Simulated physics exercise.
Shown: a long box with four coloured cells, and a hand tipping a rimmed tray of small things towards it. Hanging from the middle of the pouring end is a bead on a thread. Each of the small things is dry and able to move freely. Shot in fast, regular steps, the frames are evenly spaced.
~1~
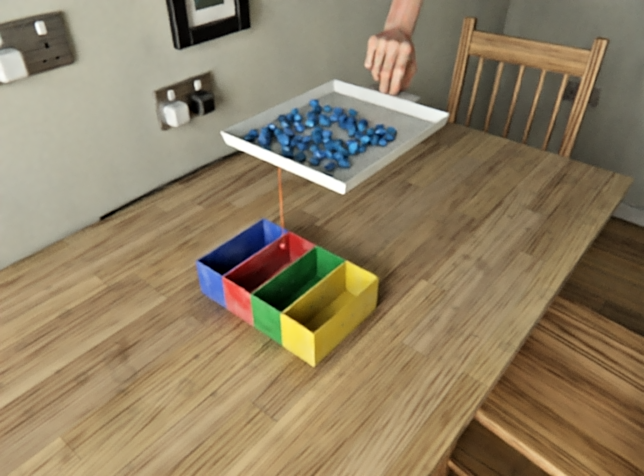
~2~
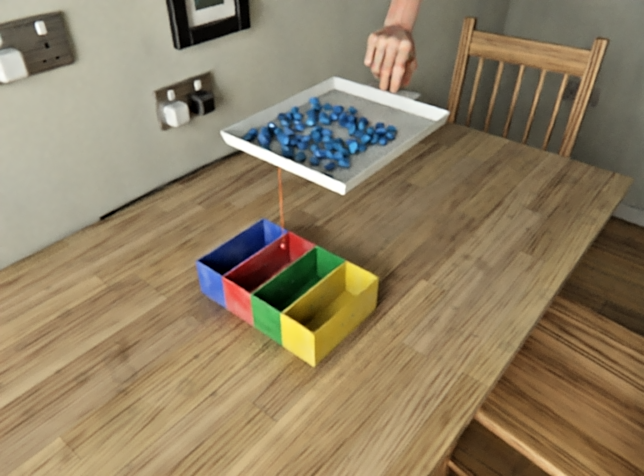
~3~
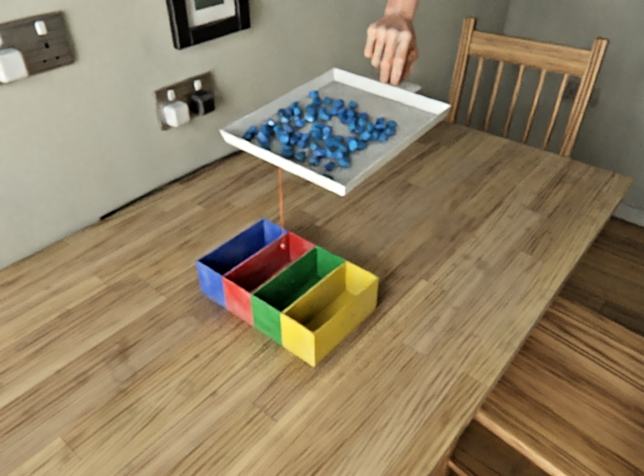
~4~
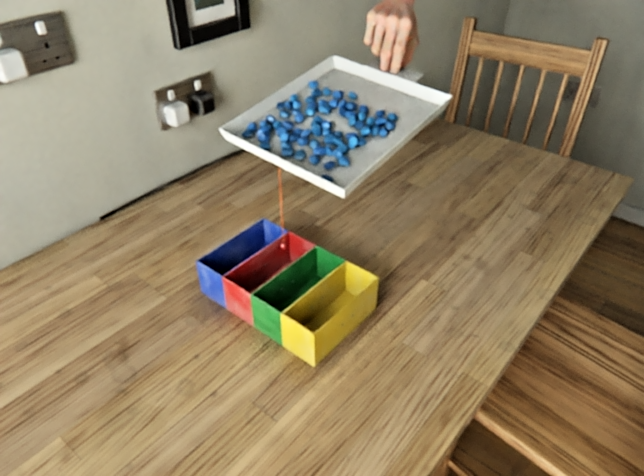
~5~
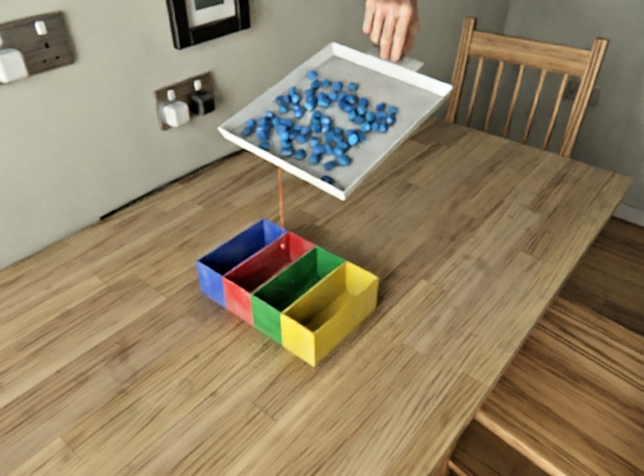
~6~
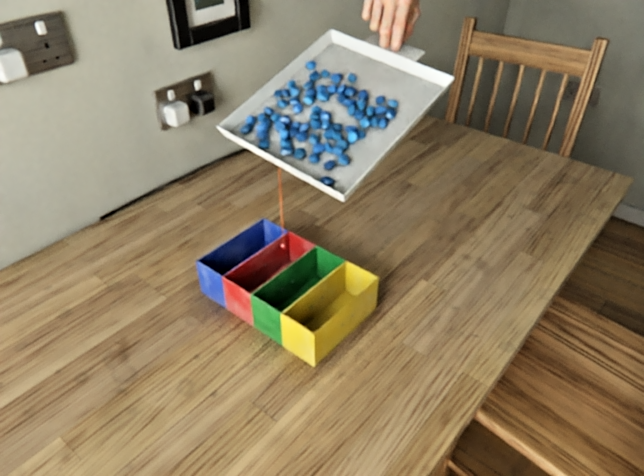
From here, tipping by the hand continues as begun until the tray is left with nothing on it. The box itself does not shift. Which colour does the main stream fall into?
The yellow cell.
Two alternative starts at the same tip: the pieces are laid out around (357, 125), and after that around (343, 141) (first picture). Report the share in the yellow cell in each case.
From the first start you get 50 in a hundred, from the second 50 in a hundred.
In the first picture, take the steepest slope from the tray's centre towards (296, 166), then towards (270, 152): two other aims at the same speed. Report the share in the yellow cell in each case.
In order, 20 in a hundred and 0 in a hundred.
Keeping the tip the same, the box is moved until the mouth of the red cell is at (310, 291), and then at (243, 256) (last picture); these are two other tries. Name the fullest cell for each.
That red cell, then yellow.
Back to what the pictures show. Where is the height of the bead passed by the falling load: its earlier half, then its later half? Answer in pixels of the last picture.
About (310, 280), and after that about (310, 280).
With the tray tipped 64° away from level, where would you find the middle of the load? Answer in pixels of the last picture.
Near (306, 156).
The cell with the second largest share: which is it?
The cell in green.
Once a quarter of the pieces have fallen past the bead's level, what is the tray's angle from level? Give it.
95°.
Soon after the last picture, tray tipped steeply; nearly all on the tray; a stray few falling or outside the box.
A little later, tray tipped past a quarter turn; about a quarter on the tray; about a quarter in the yellow cell; about a quarter in the green cell; a small part in the red cell; about a quarter falling or outside the box.
Later still, tray tipped past a quarter turn; about half in the yellow cell; about a third in the green cell; a small part in the red cell; a stray few in the blue cell; a small part falling or outside the box.
At rest, tray tipped past a quarter turn; about half in the yellow cell; about a third in the green cell; a small part in the red cell; a stray few in the blue cell; a small part outside the box.
